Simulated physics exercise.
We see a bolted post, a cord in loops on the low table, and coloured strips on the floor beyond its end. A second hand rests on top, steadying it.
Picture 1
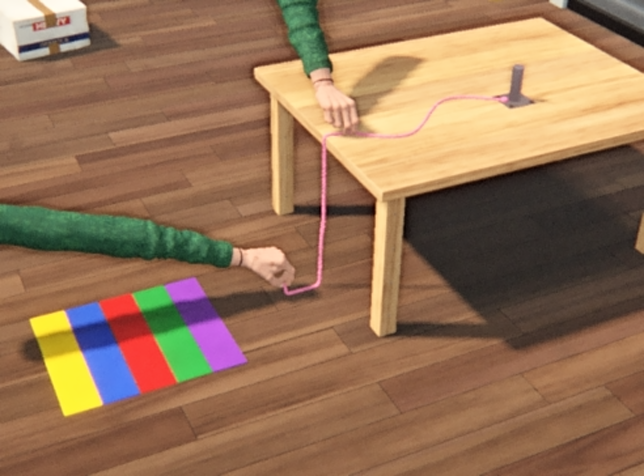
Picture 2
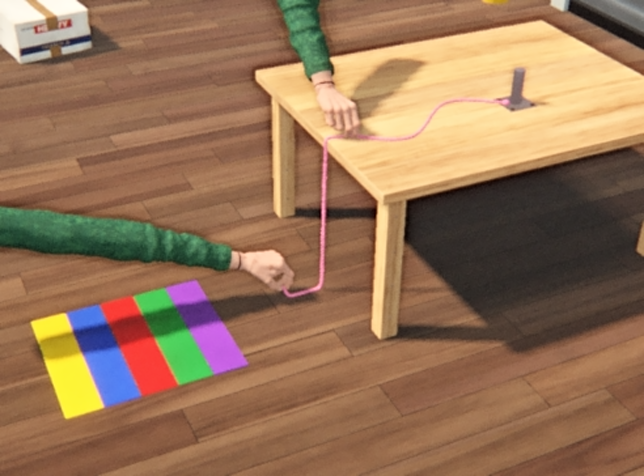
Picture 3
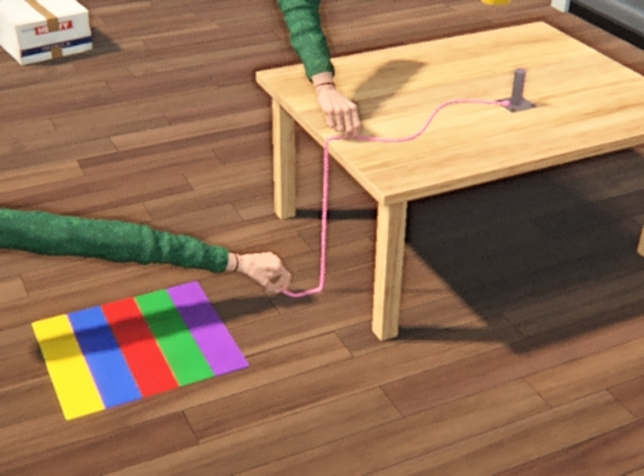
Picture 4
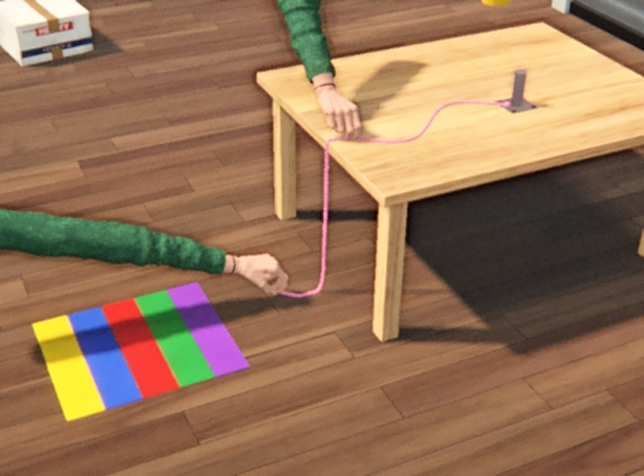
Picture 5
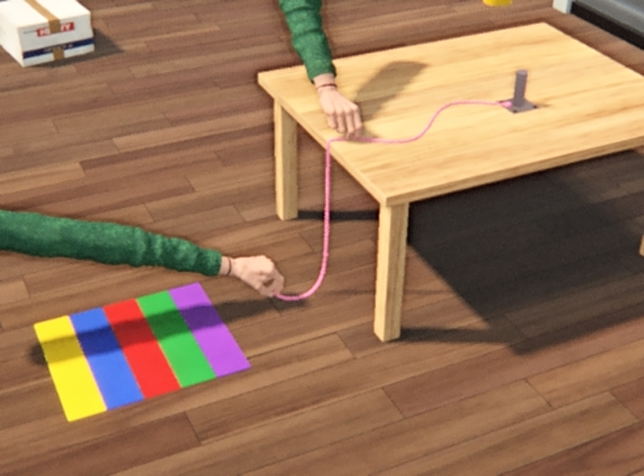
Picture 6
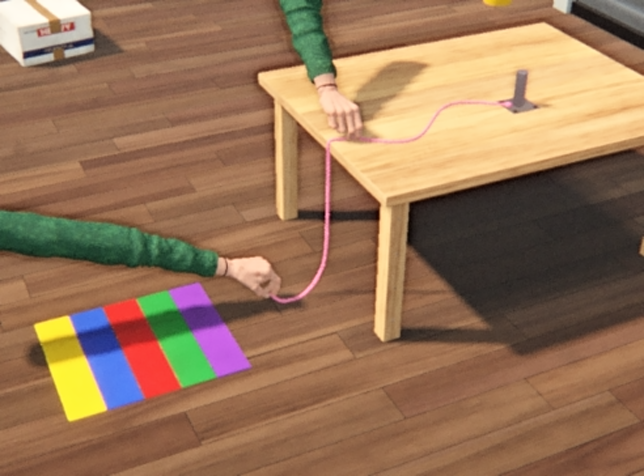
A green-sleeved hand low on the left drawing a pink cord slightly leftward while another hand rests at the wooden table's edge.
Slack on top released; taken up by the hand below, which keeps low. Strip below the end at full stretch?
Red.
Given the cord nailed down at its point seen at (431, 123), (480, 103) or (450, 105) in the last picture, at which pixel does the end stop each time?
In order: (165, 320), then (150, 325), then (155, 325).
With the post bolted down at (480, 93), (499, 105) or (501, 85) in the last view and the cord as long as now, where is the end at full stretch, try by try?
The three places are (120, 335), (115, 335) and (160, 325), in that order.
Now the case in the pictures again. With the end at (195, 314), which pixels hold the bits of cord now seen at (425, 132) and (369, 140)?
Roughly (395, 129) for one and roughly (336, 143) for the other.
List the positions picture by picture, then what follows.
End (284, 284); purple (221, 350); green (186, 360); red (151, 370); blue (114, 381); yellow (76, 392), in the first picture.
End (283, 287); cord through (473, 101) (430, 118) (390, 140) (326, 153) (323, 215) (322, 276), in the second picture.
End (280, 289), in the third picture.
End (278, 291); cord through (474, 103) (431, 120) (391, 142) (327, 155) (326, 217) (323, 278), in the fourth picture.
End (274, 293), in the fifth picture.
End (270, 294); cord through (475, 103) (433, 120) (393, 142) (328, 155) (327, 217) (317, 279), in the sixth picture.
Early on, end near (195, 314); over purple.
Midway, end near (160, 323); over green.
At the end of the slack, end near (140, 329); over red. It gets as far as the red strip.
